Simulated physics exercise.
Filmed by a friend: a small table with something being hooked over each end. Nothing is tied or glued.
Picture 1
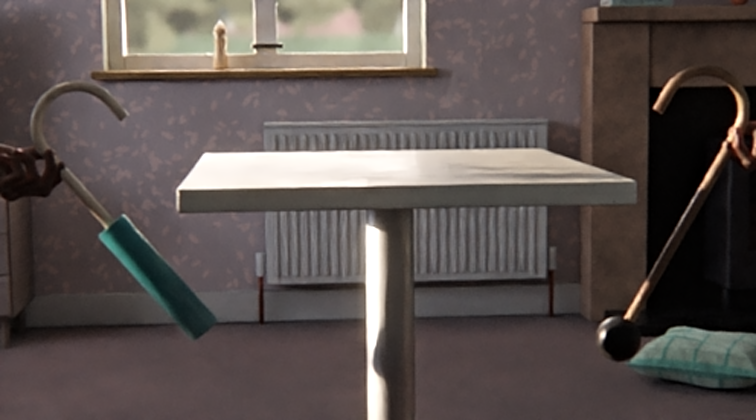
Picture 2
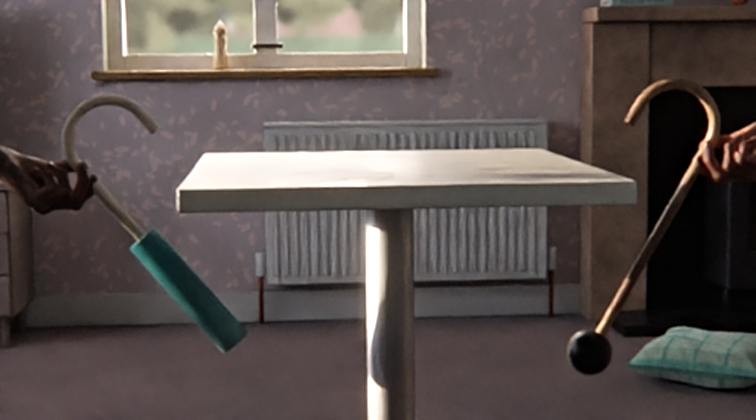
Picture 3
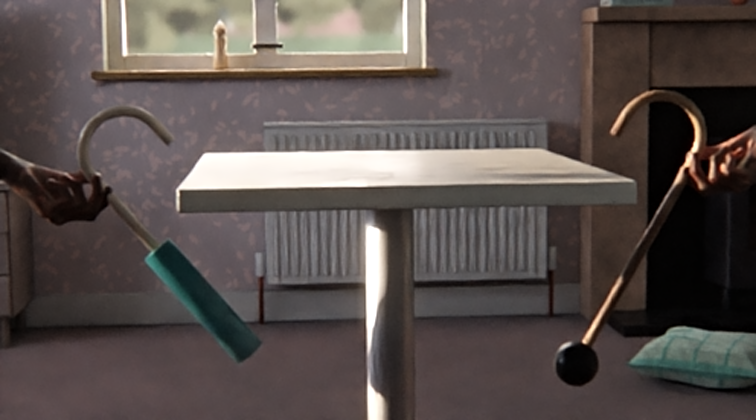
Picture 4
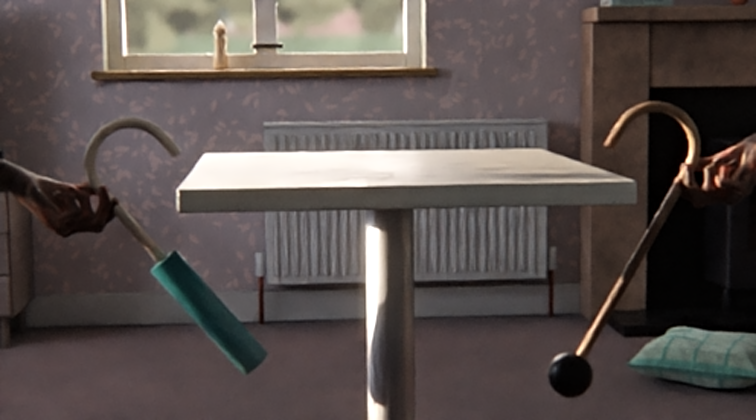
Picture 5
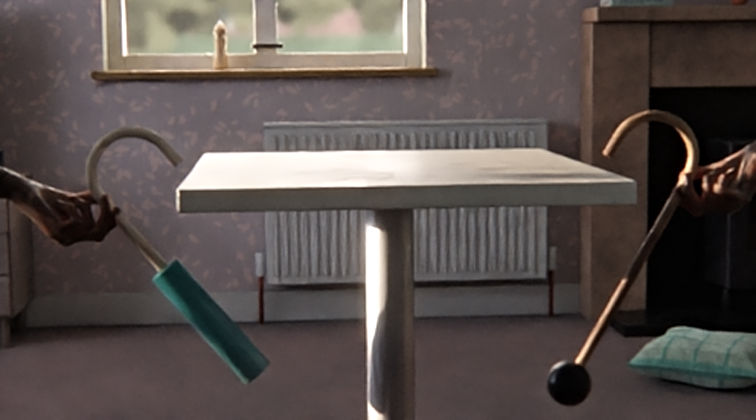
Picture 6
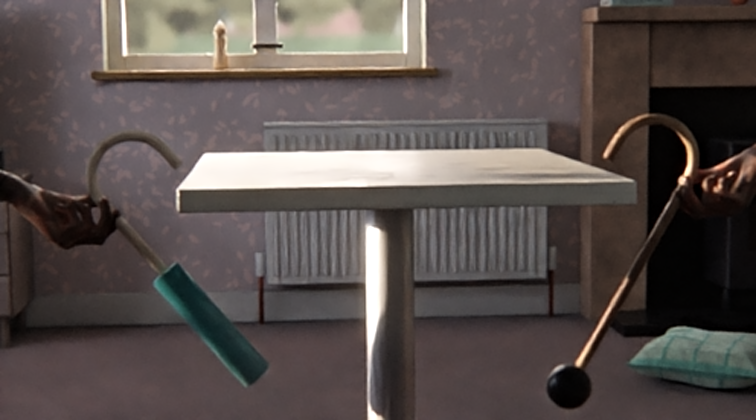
Two hands brought hook-handled things in toward opposite ends of a small pale table, a turquoise umbrella from the left and a black-ended ladle from the right, then held them almost still there.
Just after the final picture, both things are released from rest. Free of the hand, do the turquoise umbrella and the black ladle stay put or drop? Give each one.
In the end I bet the turquoise umbrella goes down, I bet the black ladle goes down.
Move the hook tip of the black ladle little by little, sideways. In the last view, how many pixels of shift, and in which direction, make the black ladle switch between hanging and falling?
28 pixels left.
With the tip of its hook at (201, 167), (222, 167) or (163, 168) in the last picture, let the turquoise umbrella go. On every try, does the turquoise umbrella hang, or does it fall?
Going down the list, it stays caught; stays caught; plunges.
Then, 0.34 s after the last picture, turquoise umbrella down below; black ladle down below.
At rest, the turquoise umbrella drops past the edge; the black ladle drops past the edge.
